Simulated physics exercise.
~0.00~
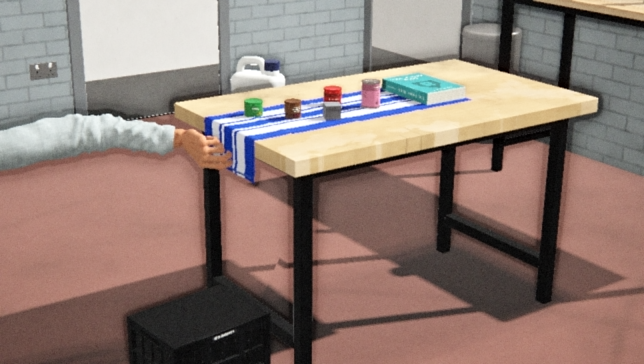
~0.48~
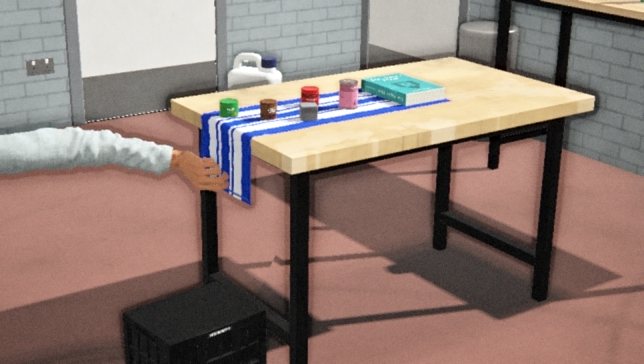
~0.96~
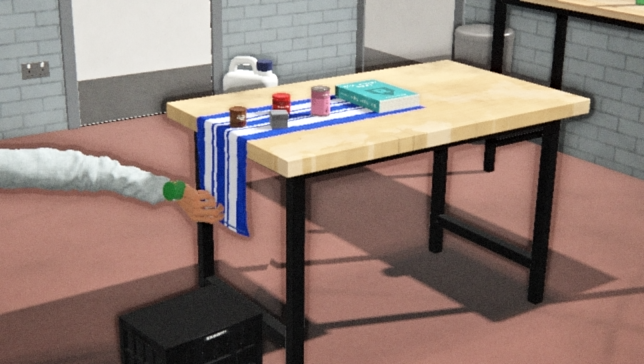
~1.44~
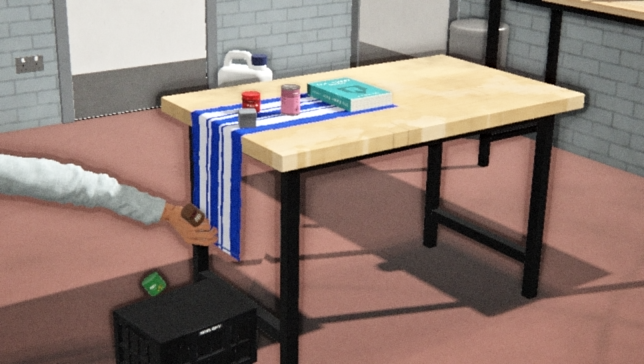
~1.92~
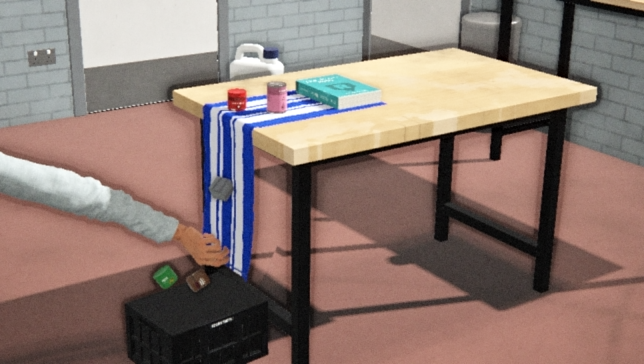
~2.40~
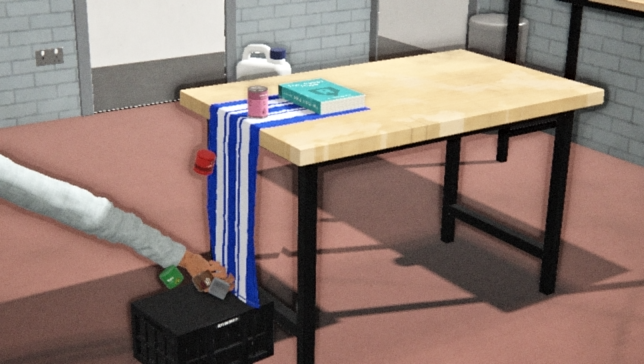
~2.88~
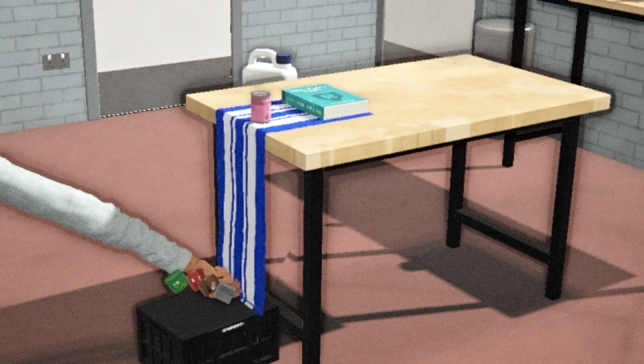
A hand pulled a blue and white striped runner down off the end of a wooden workbench, and the green, brown, grey and red pots dropped over the edge one after another onto the black crate, leaving the pink can upright beside a teal book.
